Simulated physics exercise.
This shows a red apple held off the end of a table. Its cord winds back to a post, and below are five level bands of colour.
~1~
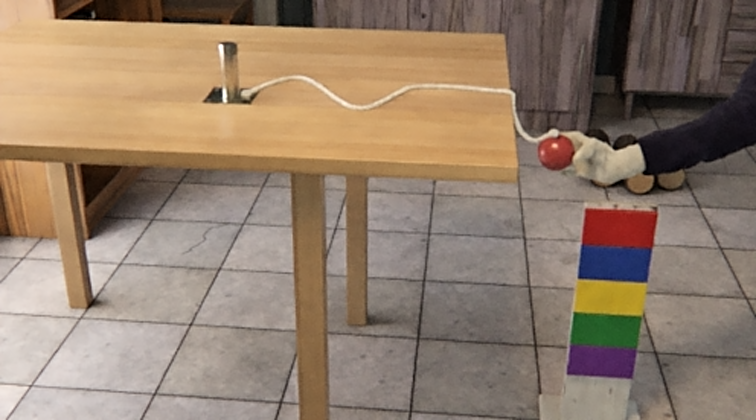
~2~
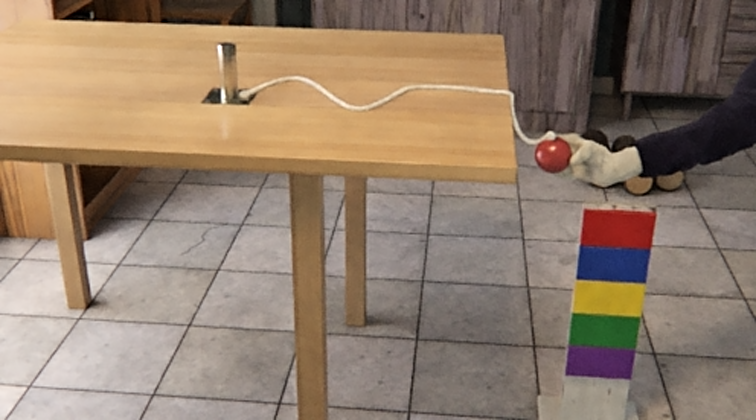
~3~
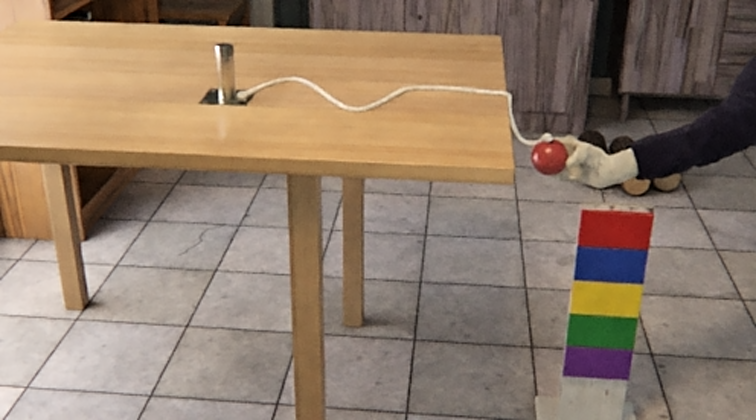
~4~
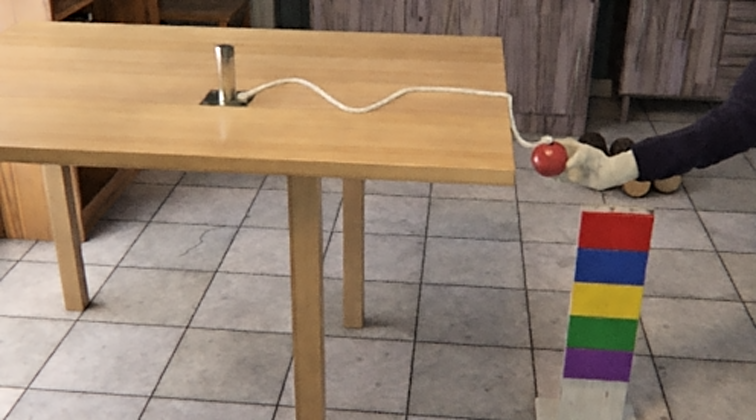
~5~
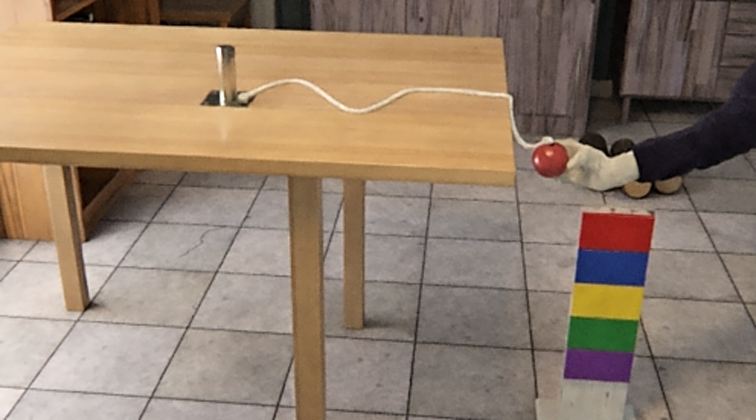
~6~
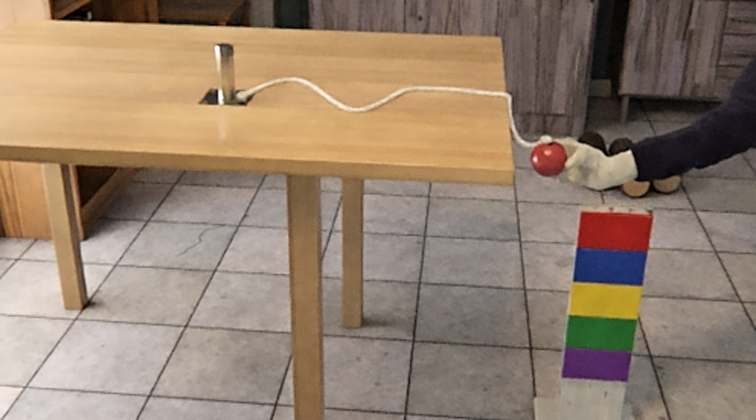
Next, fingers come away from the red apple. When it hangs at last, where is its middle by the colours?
By the colours, at yellow.
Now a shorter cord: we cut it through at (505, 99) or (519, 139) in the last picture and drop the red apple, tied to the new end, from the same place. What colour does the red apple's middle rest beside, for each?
Results, first to last: Red; blue.
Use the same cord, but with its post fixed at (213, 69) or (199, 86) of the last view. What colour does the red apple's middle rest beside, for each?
First try: Blue; second try: Blue.
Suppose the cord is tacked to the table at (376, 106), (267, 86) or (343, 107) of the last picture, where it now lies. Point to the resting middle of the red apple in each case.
Readings in order - (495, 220), (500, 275), (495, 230).
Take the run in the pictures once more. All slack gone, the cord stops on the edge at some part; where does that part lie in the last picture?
Position: Approx. (398, 94).
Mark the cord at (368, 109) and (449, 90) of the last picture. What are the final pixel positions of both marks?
They go to (454, 98) and to (504, 157).
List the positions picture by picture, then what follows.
The first picture shows red apple (556, 153); red (620, 230); blue (615, 264); yellow (610, 299); green (606, 331); purple (601, 363).
The second picture shows red apple (553, 155); cord through (270, 84) (322, 90) (366, 109) (419, 88) (496, 92).
The third picture shows red apple (549, 157).
The fourth picture shows red apple (550, 159); cord through (268, 86) (320, 91) (364, 111) (417, 90) (495, 95).
The fifth picture shows red apple (551, 160).
The sixth picture shows red apple (549, 159); cord through (268, 85) (320, 91) (363, 110) (416, 90) (494, 95).
Soon after, apple near (470, 289); level with yellow.
Then, apple near (513, 291); level with yellow.
At rest, apple near (496, 292); level with yellow. The cord holds its middle at yellow.
